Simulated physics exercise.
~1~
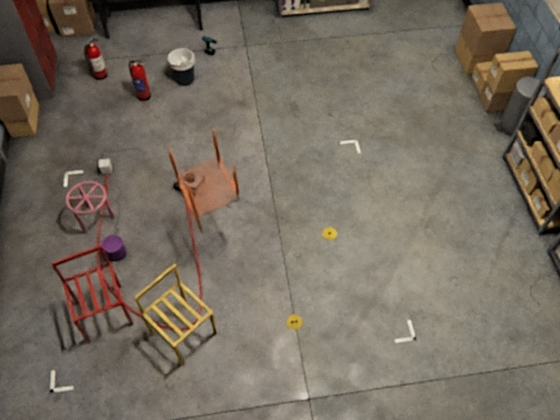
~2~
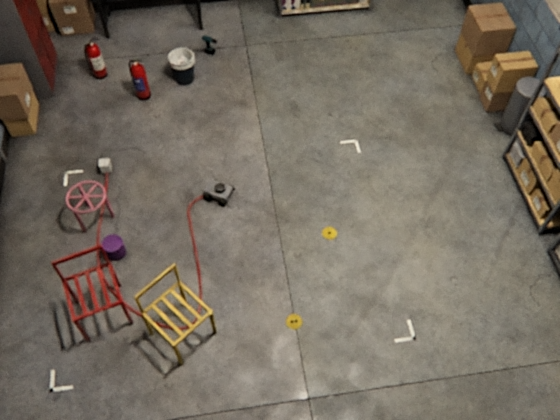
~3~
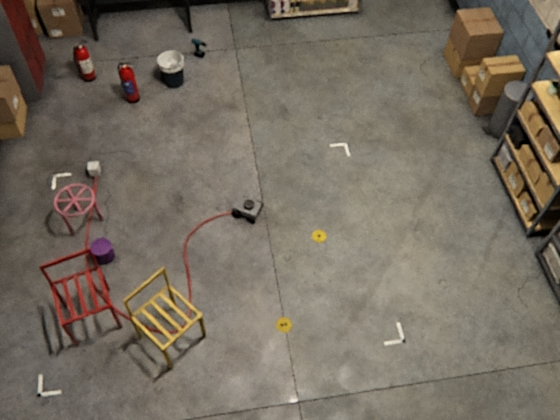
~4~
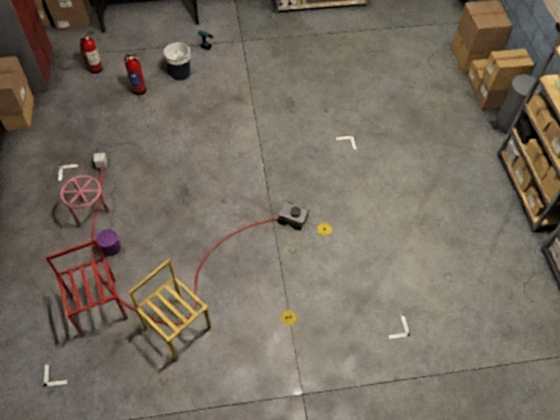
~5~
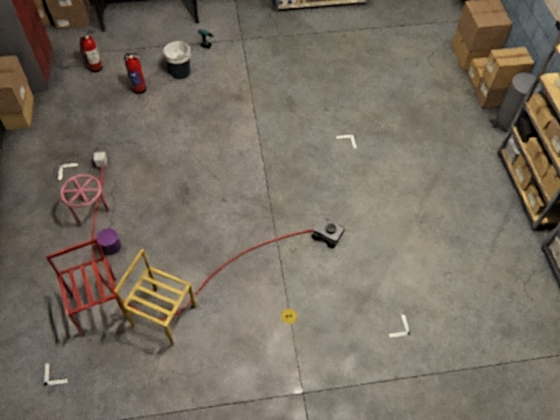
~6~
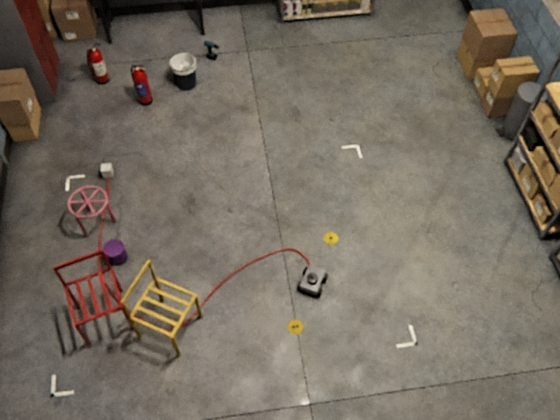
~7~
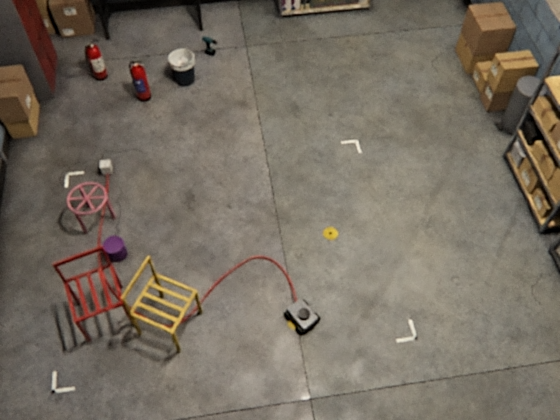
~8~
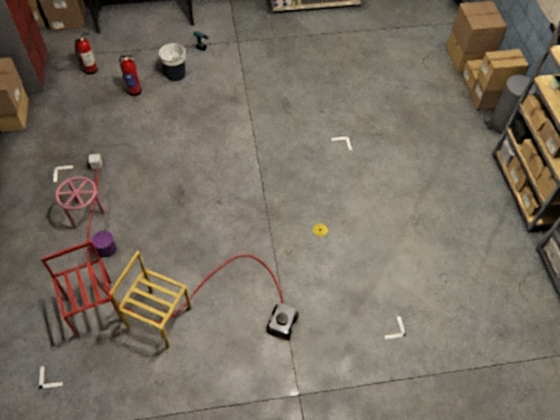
A small dark cart trailing a red lead sits on a workshop floor beside an orange chair, with a yellow chair, a red chair, a pink stool and a purple tub to its left. The orange chair then vanishes from view, and the cart moves right, drawing the lead into a curve. As it reaches the upper yellow mark, the lead stretches and the yellow chair shifts slightly left and turns. The cart then heads down to the lower yellow mark, letting the lead bow. It stops there, covering the mark, with the lead still trailing back to the yellow chair.
